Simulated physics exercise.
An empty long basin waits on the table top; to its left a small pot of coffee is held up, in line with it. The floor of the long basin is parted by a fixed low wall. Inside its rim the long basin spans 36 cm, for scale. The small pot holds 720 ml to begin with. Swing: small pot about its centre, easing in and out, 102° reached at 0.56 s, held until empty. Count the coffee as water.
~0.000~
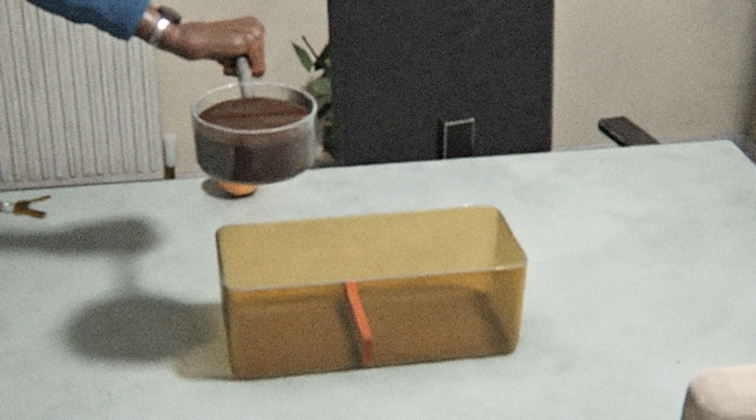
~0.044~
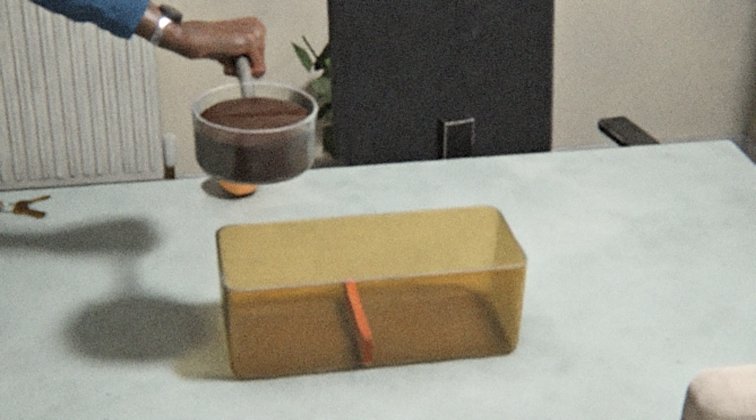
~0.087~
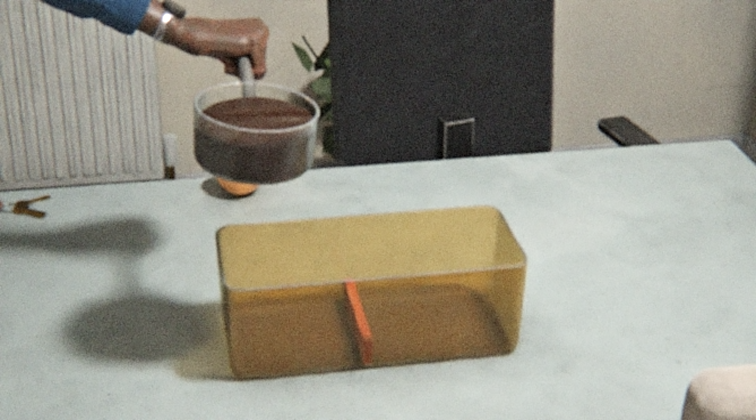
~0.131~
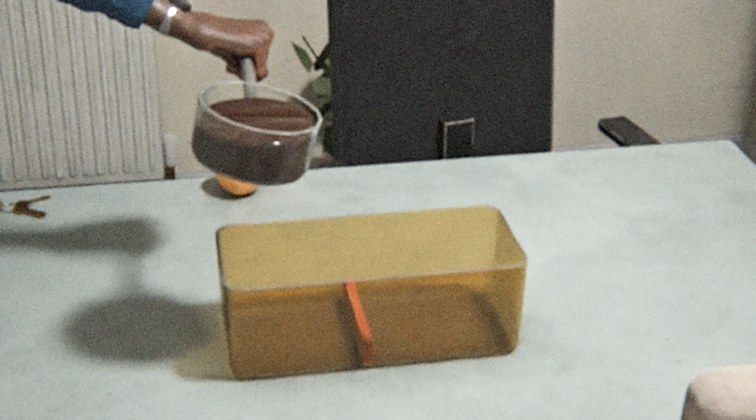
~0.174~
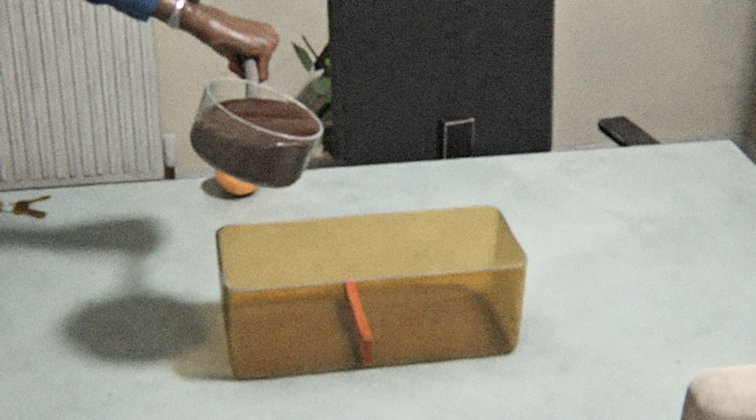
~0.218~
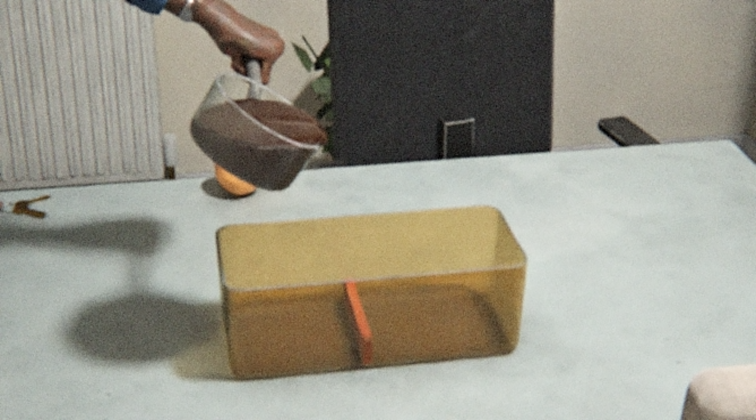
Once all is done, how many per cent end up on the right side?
Roughly 59 percent ends up on the right side.
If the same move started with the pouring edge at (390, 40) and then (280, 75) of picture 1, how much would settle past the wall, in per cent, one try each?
It comes to 80 per cent, and then 25 per cent.
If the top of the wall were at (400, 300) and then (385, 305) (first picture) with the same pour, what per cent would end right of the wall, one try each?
It comes to 10 per cent, and then 20 per cent.
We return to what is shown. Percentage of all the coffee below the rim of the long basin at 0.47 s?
Around 24%.
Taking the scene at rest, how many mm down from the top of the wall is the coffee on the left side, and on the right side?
About 24 mm left, about 20 mm right.
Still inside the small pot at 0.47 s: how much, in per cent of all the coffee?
Around 24 percent.
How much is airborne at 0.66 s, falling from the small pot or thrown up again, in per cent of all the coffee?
Airborne share: Near 7 %.
Then, 0.47 s in, the tilt is 96° and 24 per cent is still to pour, 3 is left of the wall and 22 right of it.
Then, 0.66 s in, the tilt is 102° and 6 per cent is still to pour, 27 is left of the wall and 60 right of it.
Then, 0.85 s in, the tilt is 102° and 1 per cent is still to pour, 37 is left of the wall and 59 right of it.
Then, 1.06 s in, the tilt is 102° and 0 per cent is still to pour, 40 is left of the wall and 59 right of it.
Finally, 40 per cent lies left of the wall, 59 right of it and 1 outside.
